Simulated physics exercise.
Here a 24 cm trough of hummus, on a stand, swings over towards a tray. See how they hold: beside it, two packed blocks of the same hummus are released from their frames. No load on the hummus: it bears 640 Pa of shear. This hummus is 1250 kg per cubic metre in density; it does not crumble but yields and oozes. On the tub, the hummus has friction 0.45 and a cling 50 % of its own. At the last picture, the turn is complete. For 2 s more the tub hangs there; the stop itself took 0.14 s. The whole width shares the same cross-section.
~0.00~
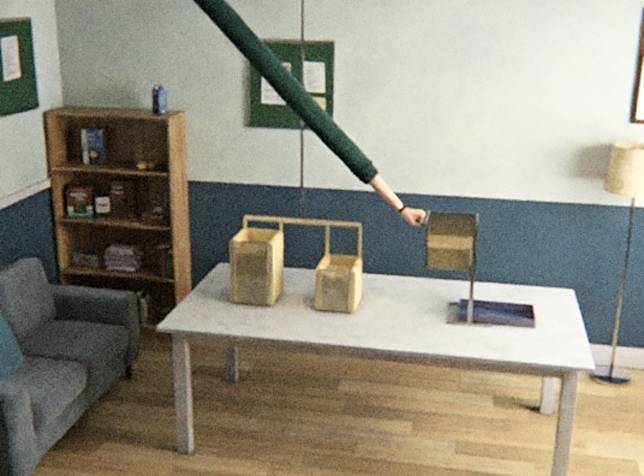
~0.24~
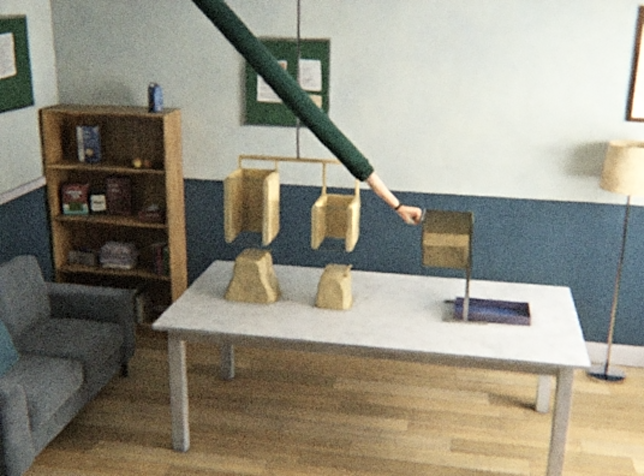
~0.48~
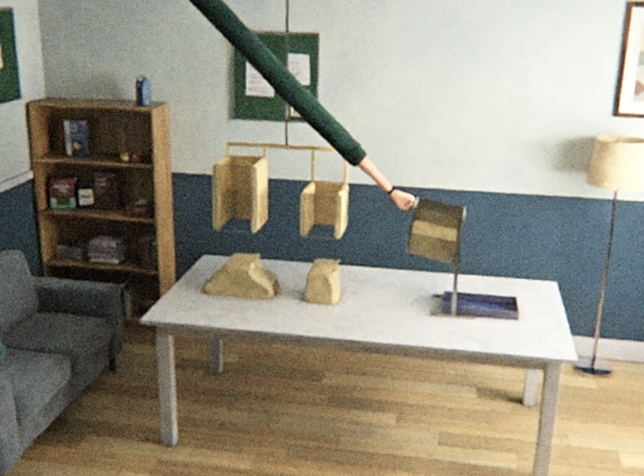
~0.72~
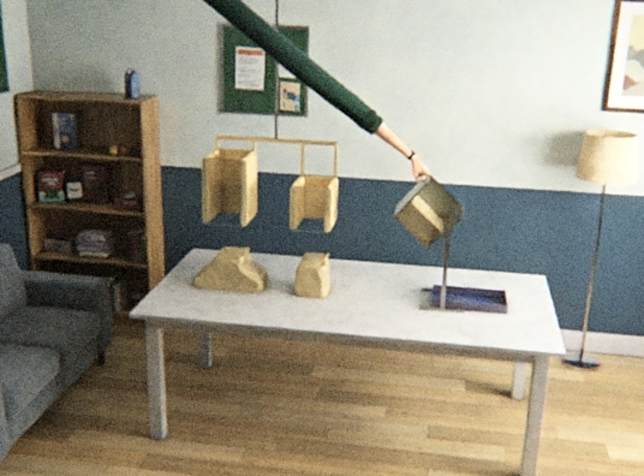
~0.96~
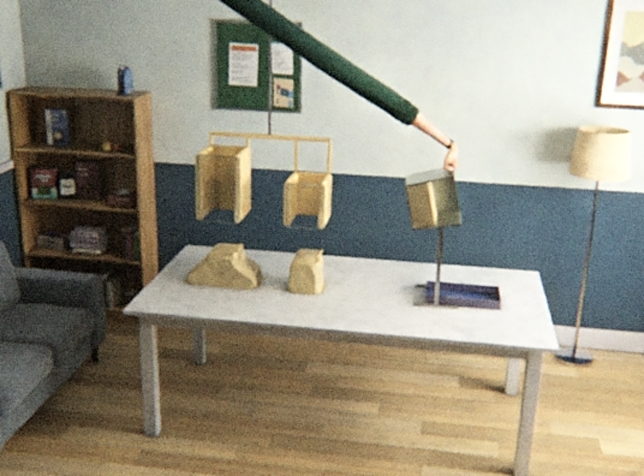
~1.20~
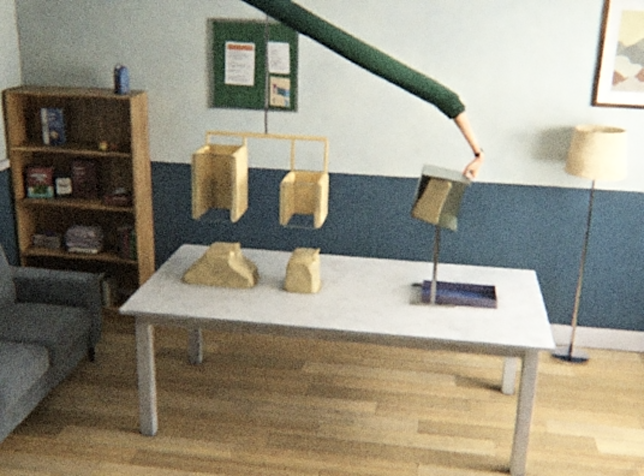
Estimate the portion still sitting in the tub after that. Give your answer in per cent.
The portion still in the tub is near 0 %.
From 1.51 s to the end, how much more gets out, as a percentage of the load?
About 65 percent.
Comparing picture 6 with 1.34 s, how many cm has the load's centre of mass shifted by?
Around 7 cm.
By 1.34 s, the tub is at 102 degrees and holds 100 %.
By 1.51 s, the tub is at 102 degrees and holds 63 %.
By 1.68 s, the tub is at 102 degrees and holds 44 %.
By 1.85 s, the tub is at 102 degrees and holds 27 %.
By 3.20 s, at the end, the tub is at 102 degrees and holds 0 %.
